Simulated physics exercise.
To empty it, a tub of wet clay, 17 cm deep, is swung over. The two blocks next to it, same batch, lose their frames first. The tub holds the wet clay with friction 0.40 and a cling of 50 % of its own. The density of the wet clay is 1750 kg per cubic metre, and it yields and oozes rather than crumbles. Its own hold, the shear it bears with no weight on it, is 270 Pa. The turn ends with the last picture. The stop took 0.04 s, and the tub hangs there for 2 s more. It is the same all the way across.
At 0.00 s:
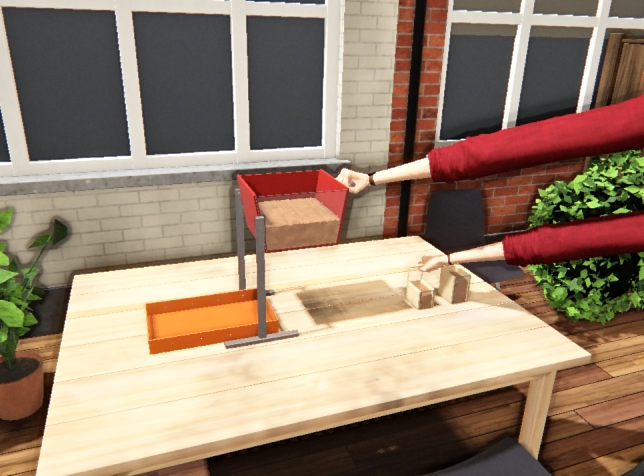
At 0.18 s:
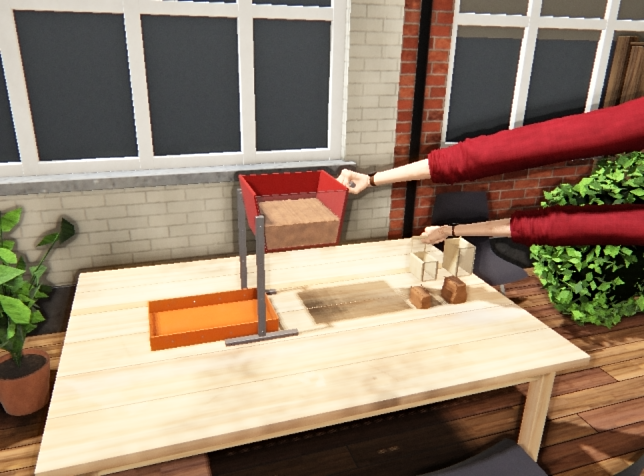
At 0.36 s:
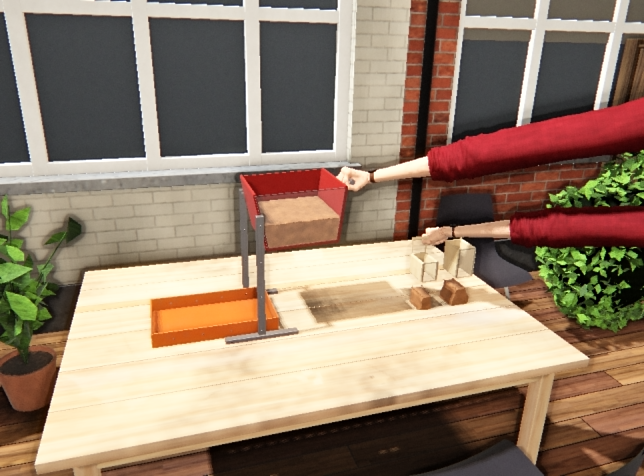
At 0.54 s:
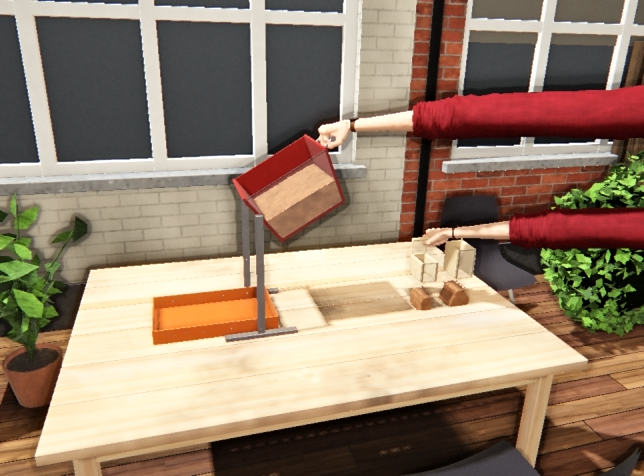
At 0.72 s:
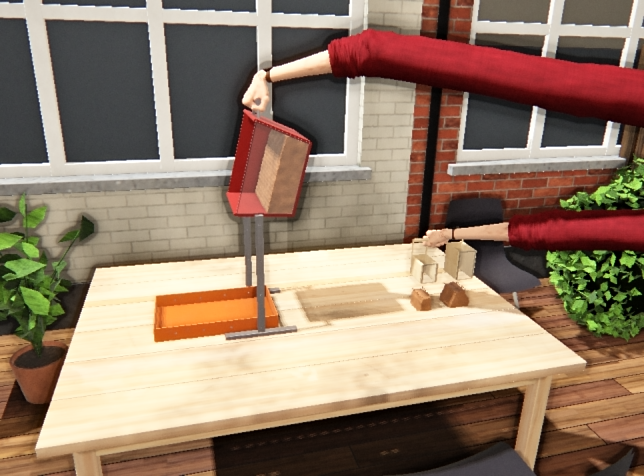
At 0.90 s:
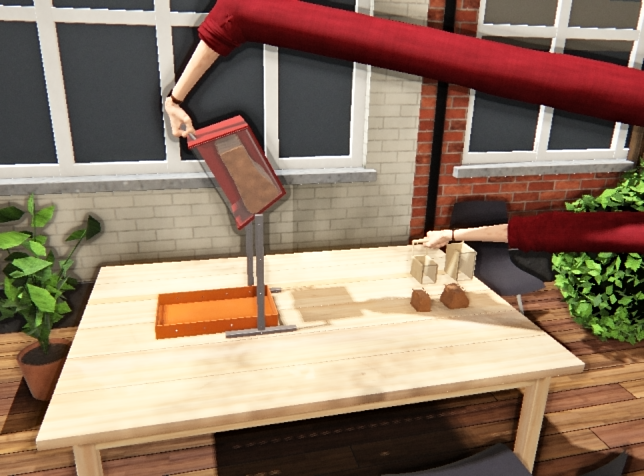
On a wooden table outdoors, a red-sleeved arm swings a red tub over leftward.
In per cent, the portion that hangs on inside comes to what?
The portion that hangs on inside is near 0 %.
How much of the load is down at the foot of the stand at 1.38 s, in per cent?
Some 100 per cent.
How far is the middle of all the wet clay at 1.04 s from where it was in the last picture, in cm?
Roughly 17 cm.
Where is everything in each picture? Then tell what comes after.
In the first frame, handle-side rim at (347, 189), tilt 0 degrees; highest point of the wet clay at (303, 223); test blocks 5.9 cm, 9.3 cm high (left to right).
In the second frame, handle-side rim at (346, 189), tilt 0 degrees; highest point of the wet clay at (302, 222); test blocks 5.9 cm, 8.1 cm high (left to right).
In the third frame, handle-side rim at (345, 187), tilt 2 degrees; highest point of the wet clay at (335, 217); test blocks 5.9 cm, 7.3 cm high (left to right).
In the fourth frame, handle-side rim at (324, 150), tilt 30 degrees; highest point of the wet clay at (334, 181); test blocks 5.8 cm, 7.1 cm high (left to right).
In the fifth frame, handle-side rim at (255, 122), tilt 76 degrees; highest point of the wet clay at (288, 137); test blocks 5.8 cm, 7.0 cm high (left to right).
In the sixth frame, handle-side rim at (190, 149), tilt 118 degrees; highest point of the wet clay at (243, 146); test blocks 5.8 cm, 7.0 cm high (left to right).
By 1.04 s, the tub is at 118 degrees and holds 26 %.
By 1.21 s, the tub is at 118 degrees and holds 0 %.
By 1.38 s, the tub is at 118 degrees and holds 0 %.
By 1.55 s, the tub is at 118 degrees and holds 0 %.
By 2.90 s, at the end, the tub is at 118 degrees and holds 0 %.
